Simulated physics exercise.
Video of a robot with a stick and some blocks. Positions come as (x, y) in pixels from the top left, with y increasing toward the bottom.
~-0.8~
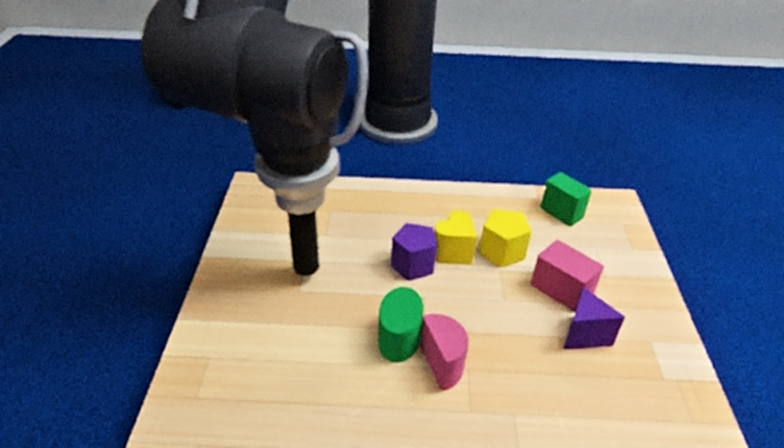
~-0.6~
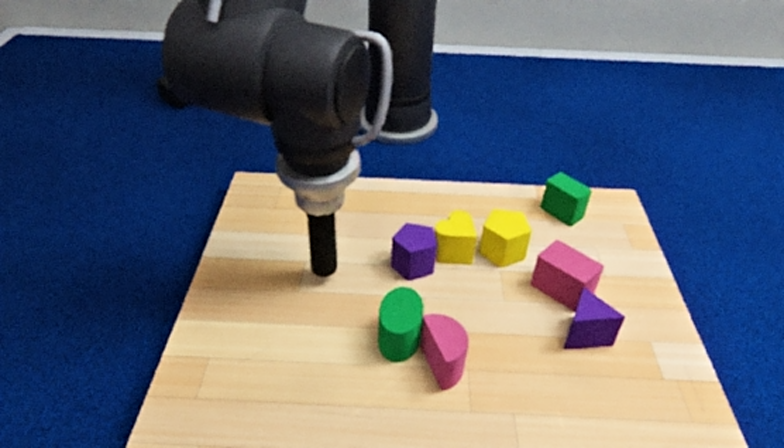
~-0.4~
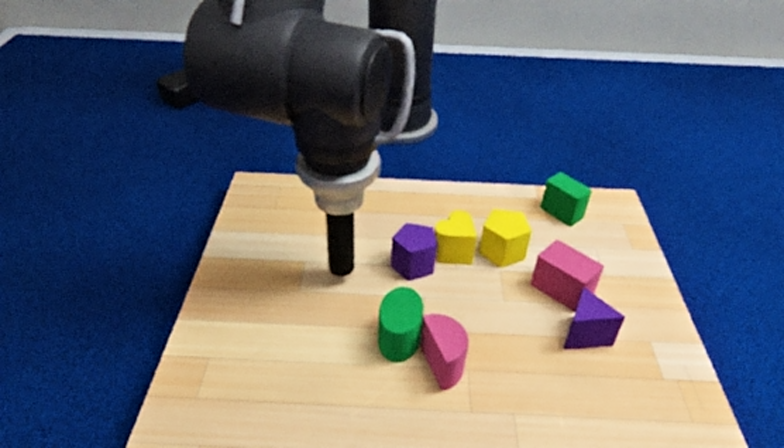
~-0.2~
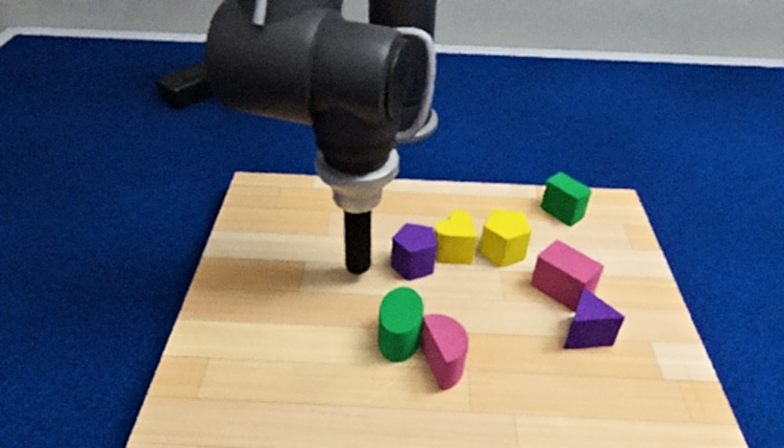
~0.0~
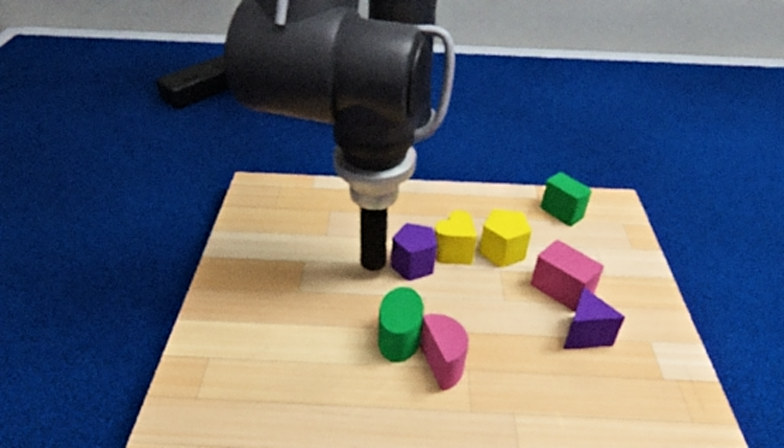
On a wooden board, a robot arm moves its black stick right toward a purple block.
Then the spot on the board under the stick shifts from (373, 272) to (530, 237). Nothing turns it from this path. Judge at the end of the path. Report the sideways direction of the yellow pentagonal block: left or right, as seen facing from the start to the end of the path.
It's going to go right.
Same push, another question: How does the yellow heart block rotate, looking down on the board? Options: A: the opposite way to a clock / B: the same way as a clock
I choose B.
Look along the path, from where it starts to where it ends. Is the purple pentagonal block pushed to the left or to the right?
Answer: Left.
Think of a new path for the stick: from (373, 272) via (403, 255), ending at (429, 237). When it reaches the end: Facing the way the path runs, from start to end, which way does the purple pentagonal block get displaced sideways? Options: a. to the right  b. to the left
(a)
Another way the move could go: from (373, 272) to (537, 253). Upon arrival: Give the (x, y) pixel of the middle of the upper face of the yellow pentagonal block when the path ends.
It is going to be at (564, 210).
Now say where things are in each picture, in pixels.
The first picture shows lower end of the stick at (307, 268), tops of blocks, purple pentagonal block at (416, 236), yellow heart block at (457, 224), yellow pentagonal block at (508, 223), pink oblong block at (571, 260).
The second picture shows stick at (324, 269), blocks as before.
The third picture shows stick at (342, 269), blocks as before.
The fourth picture shows stick at (358, 267), blocks as before.
The fifth picture shows stick at (373, 264), purple pentagonal block at (416, 236), yellow heart block at (457, 224), yellow pentagonal block at (508, 223), pink oblong block at (571, 260).
What follows on the original path. One third of the way, stick at (429, 252); purple pentagonal block at (454, 215), turned 50° anticlockwise; yellow heart block at (490, 207), turned 60° clockwise; yellow pentagonal block at (525, 222), turned 15° clockwise.
Two thirds of the way, stick at (482, 240); purple pentagonal block at (478, 199), turned 120° anticlockwise; yellow heart block at (508, 188), turned 65° clockwise; yellow pentagonal block at (525, 222), turned 15° clockwise.
At the end, stick at (532, 229); purple pentagonal block at (479, 198), turned 130° anticlockwise; yellow heart block at (509, 187), turned 65° clockwise; yellow pentagonal block at (565, 225), turned 80° clockwise; pink oblong block not moved.
